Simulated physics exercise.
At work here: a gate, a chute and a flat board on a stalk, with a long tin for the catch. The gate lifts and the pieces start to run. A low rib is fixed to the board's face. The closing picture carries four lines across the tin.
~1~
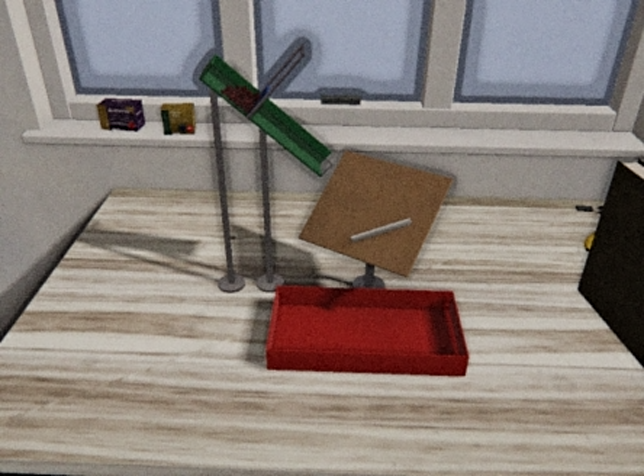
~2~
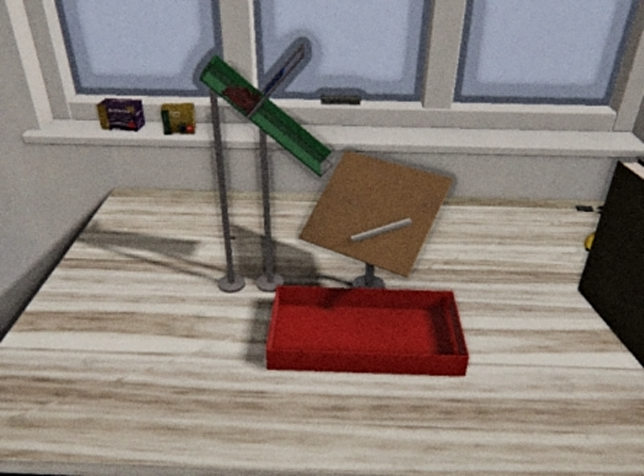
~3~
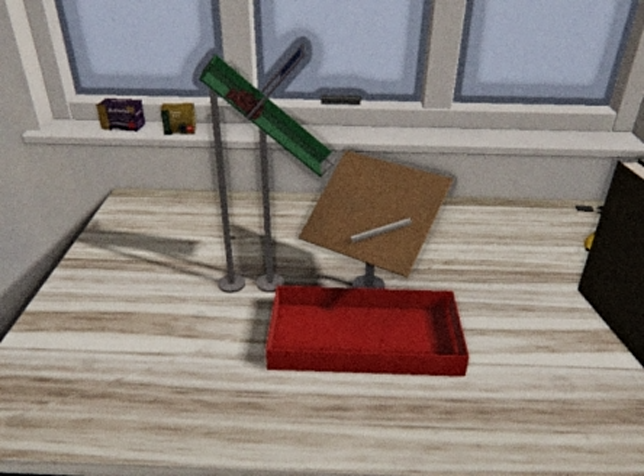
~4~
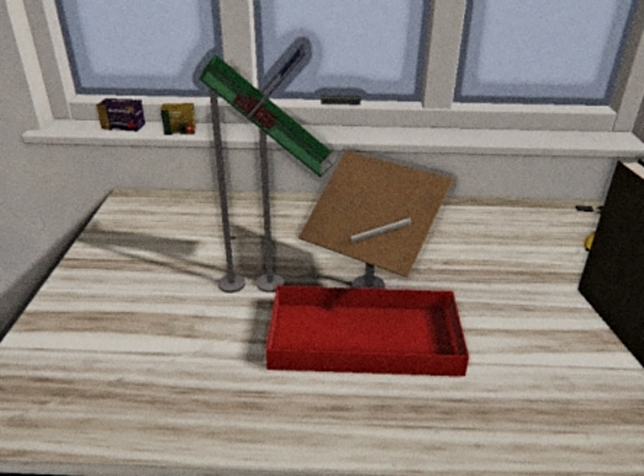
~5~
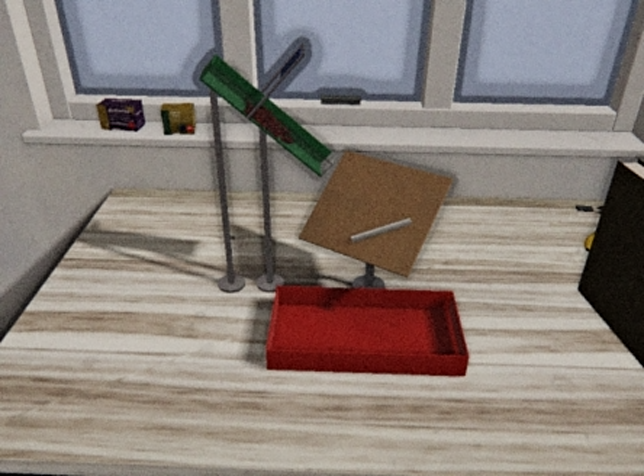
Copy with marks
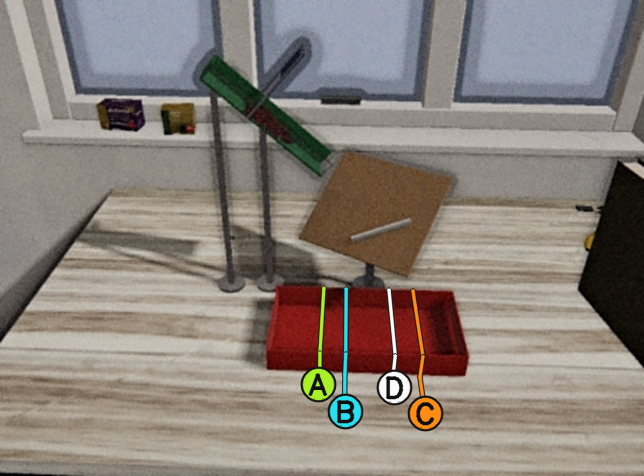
Small dark reddish pieces slide down a sloping green chute toward a tilted brown board.
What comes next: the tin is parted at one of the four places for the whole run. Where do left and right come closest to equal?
Go for A.
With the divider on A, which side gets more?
More lands on the left.
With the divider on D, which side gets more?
The left side.
On the marked copy, line A crosses the front rim at (319, 352); line B crosses the front rim at (345, 353); line C crosses the front rim at (422, 355); line D crosses the front rim at (395, 354).
Choosing A, of what is caught, the bulk on the left of the divider, close to a quarter on the right.
Choosing B, of what is caught, all but a few on the left of the divider, only a few on the right.
Choosing C, of what is caught, the whole lot on the left of the divider, none at all on the right.
Choosing D, of what is caught, all but a few on the left of the divider, only a few on the right.
